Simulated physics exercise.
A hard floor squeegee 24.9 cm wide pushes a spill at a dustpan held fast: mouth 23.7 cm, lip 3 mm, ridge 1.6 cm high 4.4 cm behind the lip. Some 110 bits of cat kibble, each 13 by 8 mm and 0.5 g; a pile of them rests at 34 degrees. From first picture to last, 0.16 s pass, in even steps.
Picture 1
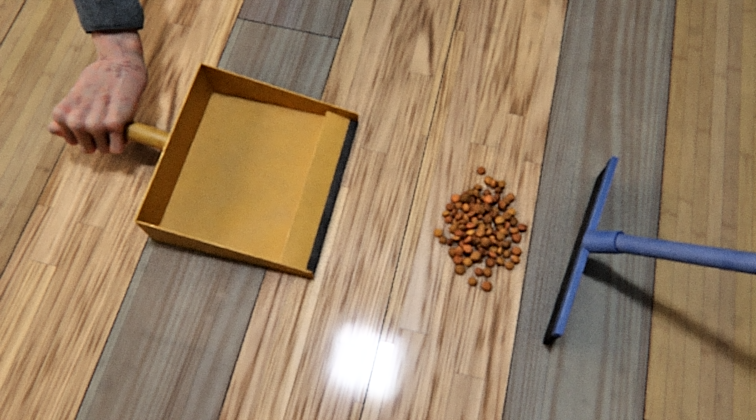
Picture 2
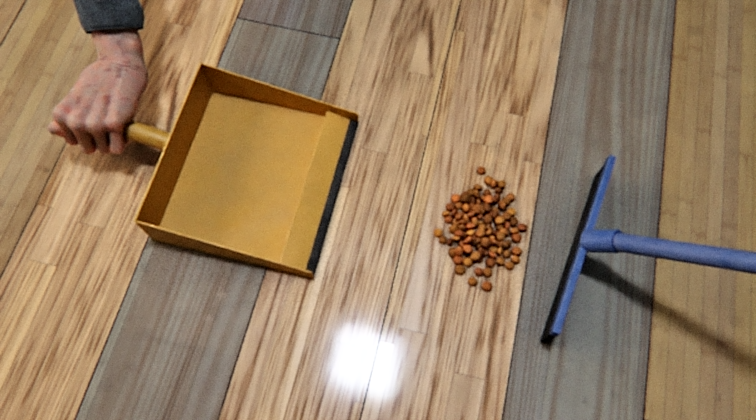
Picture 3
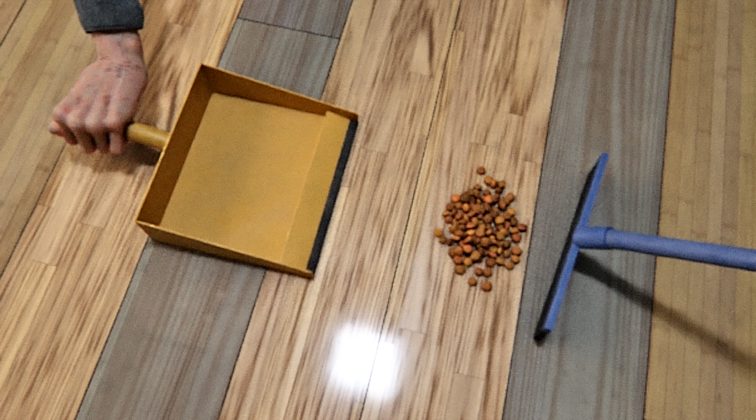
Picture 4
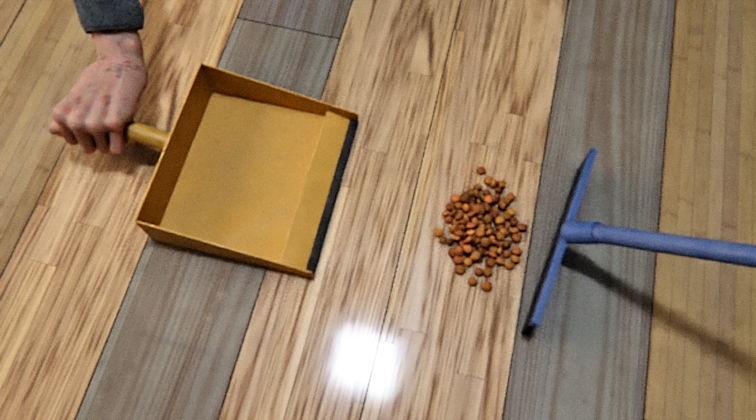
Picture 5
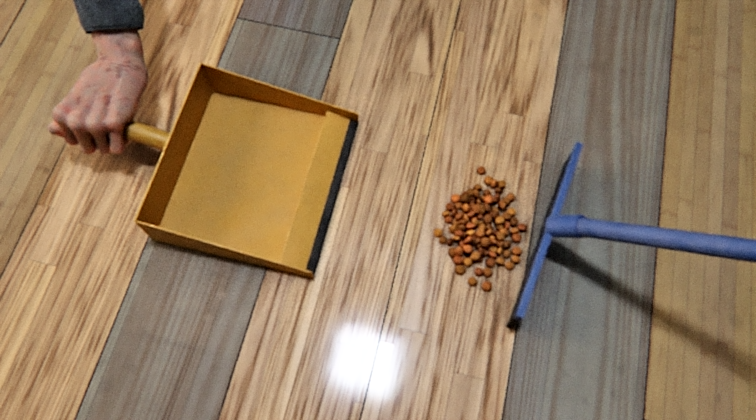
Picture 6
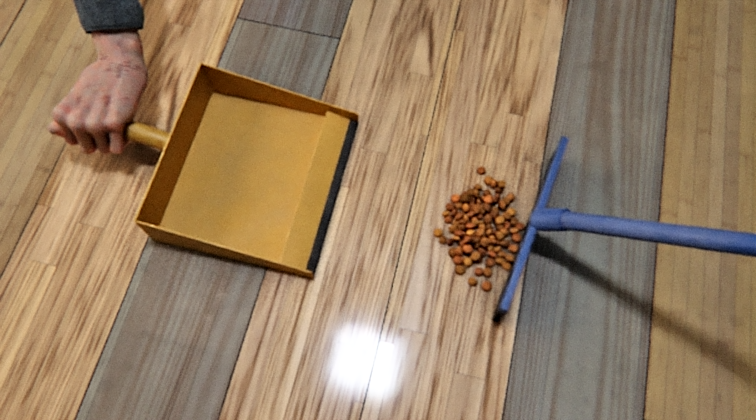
A mustard-yellow dustpan, its wooden handle gripped by a hand at upper left, rests on a floor of pale and grey wooden planks seen from above at a slant. To its right sits a small pile of orange-brown kibble, with a blue squeegee beyond it. The squeegee slides left until its blade meets the pile's right edge and nudges a few pieces, while pan, hand and camera stay still.
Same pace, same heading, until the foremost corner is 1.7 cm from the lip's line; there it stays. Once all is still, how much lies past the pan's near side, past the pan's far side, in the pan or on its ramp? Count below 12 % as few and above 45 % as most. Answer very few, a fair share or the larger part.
Near side very few, far side very few, pan a fair share.
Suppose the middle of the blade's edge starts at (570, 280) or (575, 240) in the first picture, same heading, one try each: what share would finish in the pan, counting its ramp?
Some 20 and 30 per cent.
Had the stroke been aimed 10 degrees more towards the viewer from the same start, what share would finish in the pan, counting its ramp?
It would be near 15 per cent.
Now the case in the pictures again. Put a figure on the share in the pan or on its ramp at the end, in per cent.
Some 25 per cent.
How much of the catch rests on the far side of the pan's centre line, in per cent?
Some 60 per cent.
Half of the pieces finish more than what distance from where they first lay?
Roughly 20 cm.
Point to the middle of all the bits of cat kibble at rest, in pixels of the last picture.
At about (349, 169).
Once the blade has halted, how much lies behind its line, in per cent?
About 0 per cent.
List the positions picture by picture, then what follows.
The first frame shows blade from (557, 333) to (612, 163), moved 0.0 cm, 0 of the pieces shifted so far; middle of the pieces at (482, 229); pan at (246, 176).
The second frame shows blade from (554, 332) to (609, 162), moved 0.3 cm, 0 of the pieces shifted so far; middle of the pieces at (482, 229).
The third frame shows blade from (547, 328) to (602, 160), moved 1.3 cm, 0 of the pieces shifted so far; middle of the pieces at (482, 229).
The fourth frame shows blade from (534, 323) to (591, 155), moved 2.8 cm, 0 of the pieces shifted so far; middle of the pieces at (482, 229).
The fifth frame shows blade from (519, 316) to (577, 149), moved 4.8 cm, 0 of the pieces shifted so far; middle of the pieces at (482, 229).
The sixth frame shows blade from (503, 309) to (563, 144), moved 6.8 cm, 5 of the pieces shifted so far; middle of the pieces at (482, 229); pan at (246, 176).
Then, 0.19 s after the last picture, middle of the blade 14 cm from the lip; 0 % over the lip, far side 0 %, near side 0 %.
Then, 0.31 s after the last picture, middle of the blade 7 cm from the lip; 0 % over the lip, far side 5 %, near side 0 %.
Then, 0.57 s after the last picture, middle of the blade 4 cm from the lip; 25 % over the lip, far side 5 %, near side 0 %.
In the end, near side 0 %, far side 5 %, pan 25 %, in front of the lip or behind the blade 70 %.
